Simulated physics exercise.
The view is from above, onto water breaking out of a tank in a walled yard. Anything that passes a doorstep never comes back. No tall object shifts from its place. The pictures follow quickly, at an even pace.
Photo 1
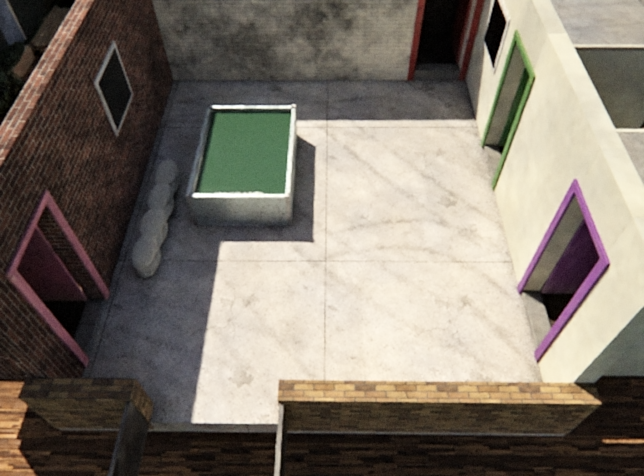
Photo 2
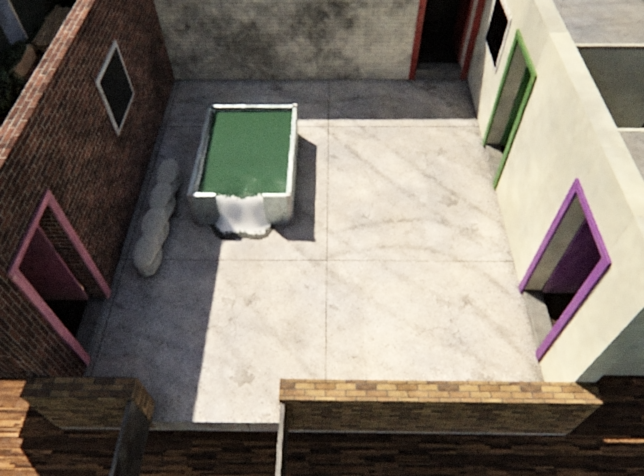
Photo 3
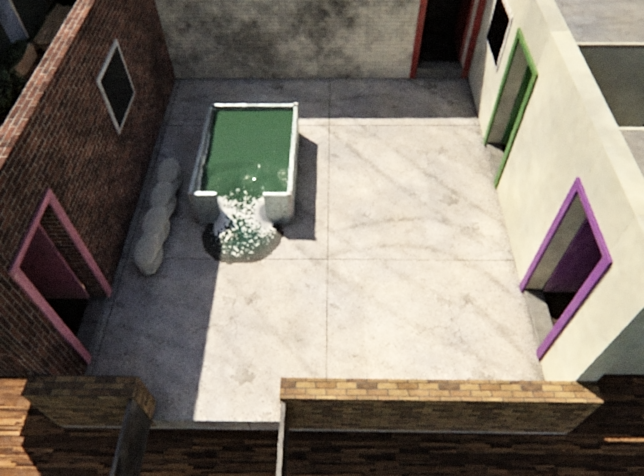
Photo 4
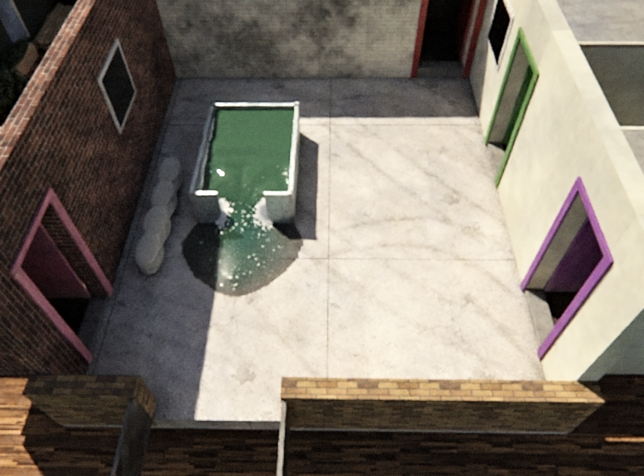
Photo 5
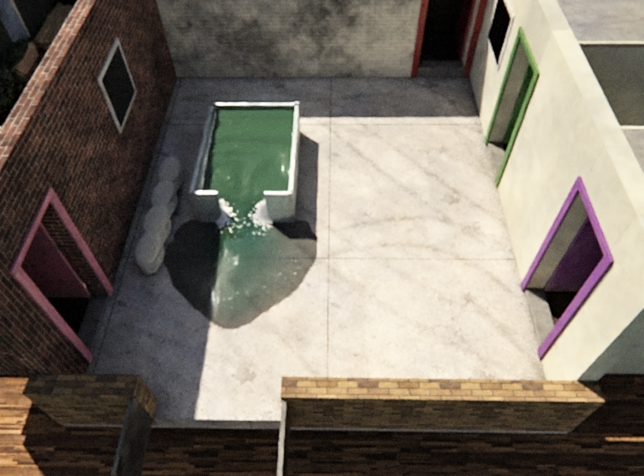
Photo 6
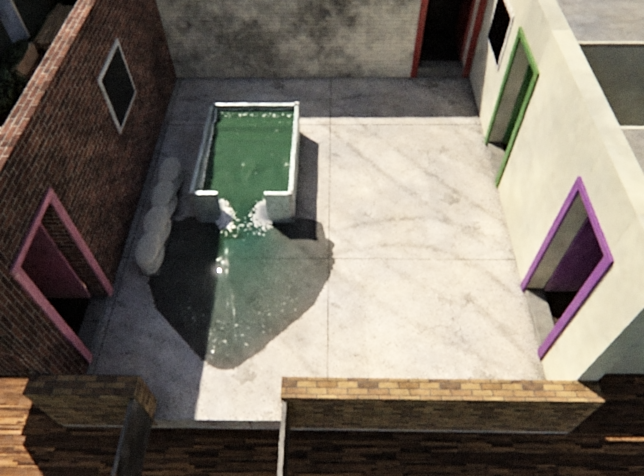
Green water bursting through the front of a raised tank, foaming at the gap and spreading across a walled yard's pale floor.
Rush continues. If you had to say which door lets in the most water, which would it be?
I would say the pink door.
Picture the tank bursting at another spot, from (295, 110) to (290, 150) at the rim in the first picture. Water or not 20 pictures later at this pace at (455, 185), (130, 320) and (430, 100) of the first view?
In the order asked: Waterlogged, bare, waterlogged.
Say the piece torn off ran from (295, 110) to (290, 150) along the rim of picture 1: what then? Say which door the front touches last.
I'd go with the door marked pink.
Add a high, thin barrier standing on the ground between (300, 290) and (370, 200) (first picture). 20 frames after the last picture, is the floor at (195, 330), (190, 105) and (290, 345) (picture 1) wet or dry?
Log: Point 1 inundated, point 2 unwetted, point 3 inundated.
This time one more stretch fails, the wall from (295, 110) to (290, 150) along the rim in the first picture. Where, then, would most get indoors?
Most of it gets in at the one in green.
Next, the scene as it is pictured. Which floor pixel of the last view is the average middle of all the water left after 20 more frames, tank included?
Roughly (257, 242) in the last picture.
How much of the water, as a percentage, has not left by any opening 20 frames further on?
That works out to about 80 percent.
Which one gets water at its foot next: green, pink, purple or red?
The pink door, for sure.
A moment on, water covers 25 % of the floor; green door not reached, purple door not reached, pink door wet at the sill, nothing in, red door not reached.
Next, water covers 30 % of the floor; green door not reached, purple door not reached, pink door a trickle in, red door not reached.
Then, water covers 30 % of the floor; green door not reached, purple door wet at the sill, nothing in, pink door some in, red door not reached.
Later, water covers 45 % of the floor; green door not reached, purple door wet at the sill, nothing in, pink door some in, red door not reached.
In the end, water covers 60 % of the floor; green door wet at the sill, nothing in, purple door wet at the sill, nothing in, pink door some in, red door not reached; the pink door has let in the most.
